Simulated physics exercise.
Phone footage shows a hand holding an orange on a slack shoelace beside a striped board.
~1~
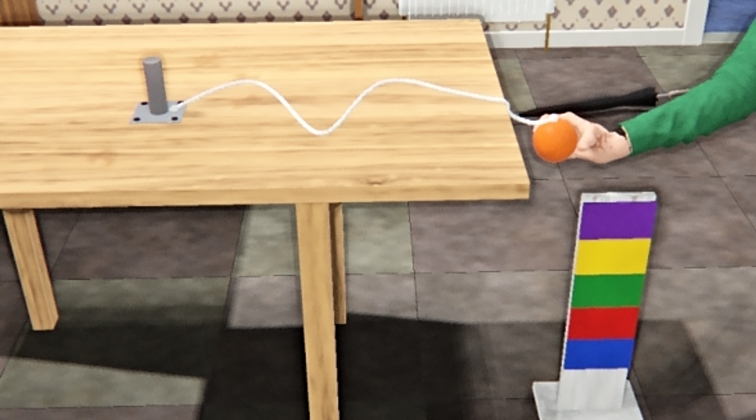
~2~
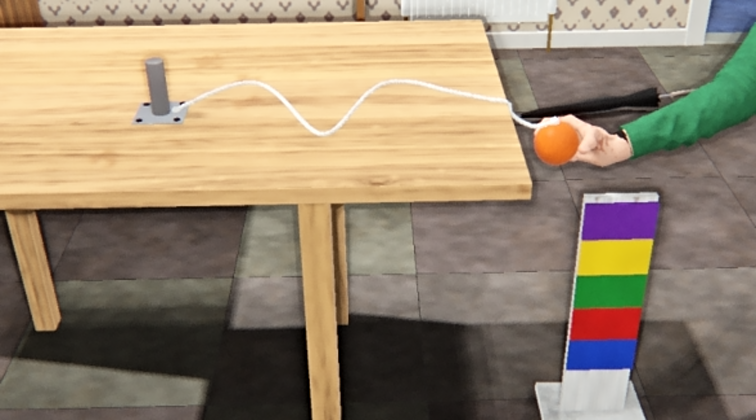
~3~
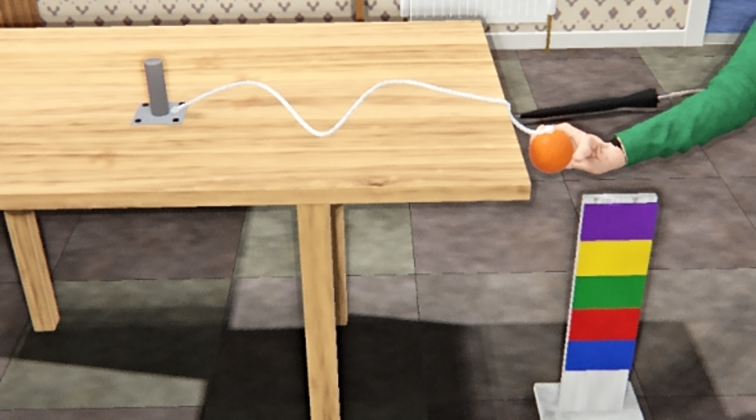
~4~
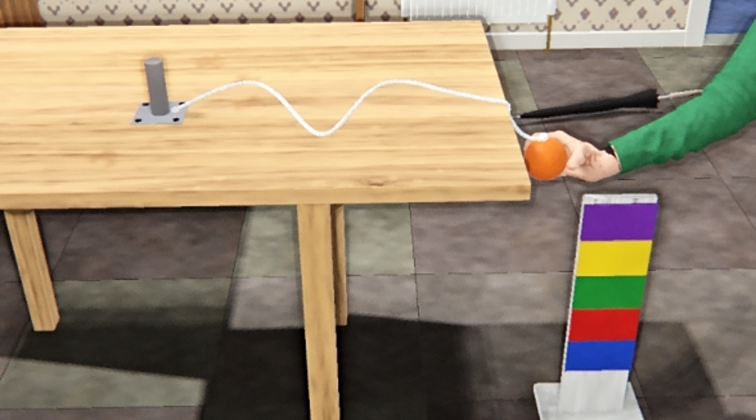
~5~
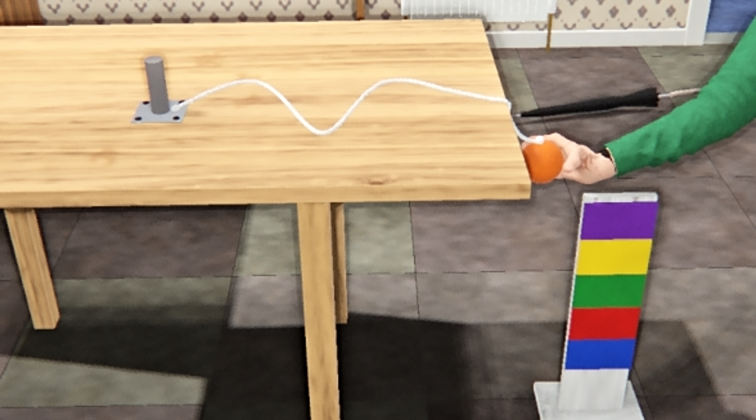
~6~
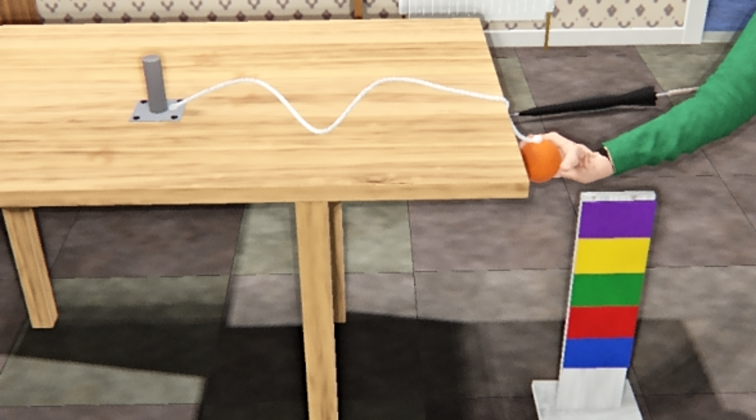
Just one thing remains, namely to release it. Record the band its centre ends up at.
Centre ends at red.
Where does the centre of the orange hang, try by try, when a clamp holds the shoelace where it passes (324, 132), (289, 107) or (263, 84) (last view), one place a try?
Taking the tries in turn: (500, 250), (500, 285) and (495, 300).
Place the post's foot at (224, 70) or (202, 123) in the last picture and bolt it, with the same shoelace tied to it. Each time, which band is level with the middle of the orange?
Case by case: Blue, then blue.
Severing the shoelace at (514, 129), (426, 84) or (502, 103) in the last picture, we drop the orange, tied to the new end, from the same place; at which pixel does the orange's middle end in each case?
Approximate pixels, cut by cut: (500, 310); (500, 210); (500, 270).
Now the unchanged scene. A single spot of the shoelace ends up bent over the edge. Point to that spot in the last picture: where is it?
Around (359, 99).
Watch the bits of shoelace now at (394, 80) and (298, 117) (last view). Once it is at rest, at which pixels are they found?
The first lands at (501, 158), while the second lands at (381, 102).
Early on, orange near (484, 319); level with red.
Midway, orange near (496, 318); level with red.
Finally, orange near (489, 320); level with red. Its middle rests at the red band.
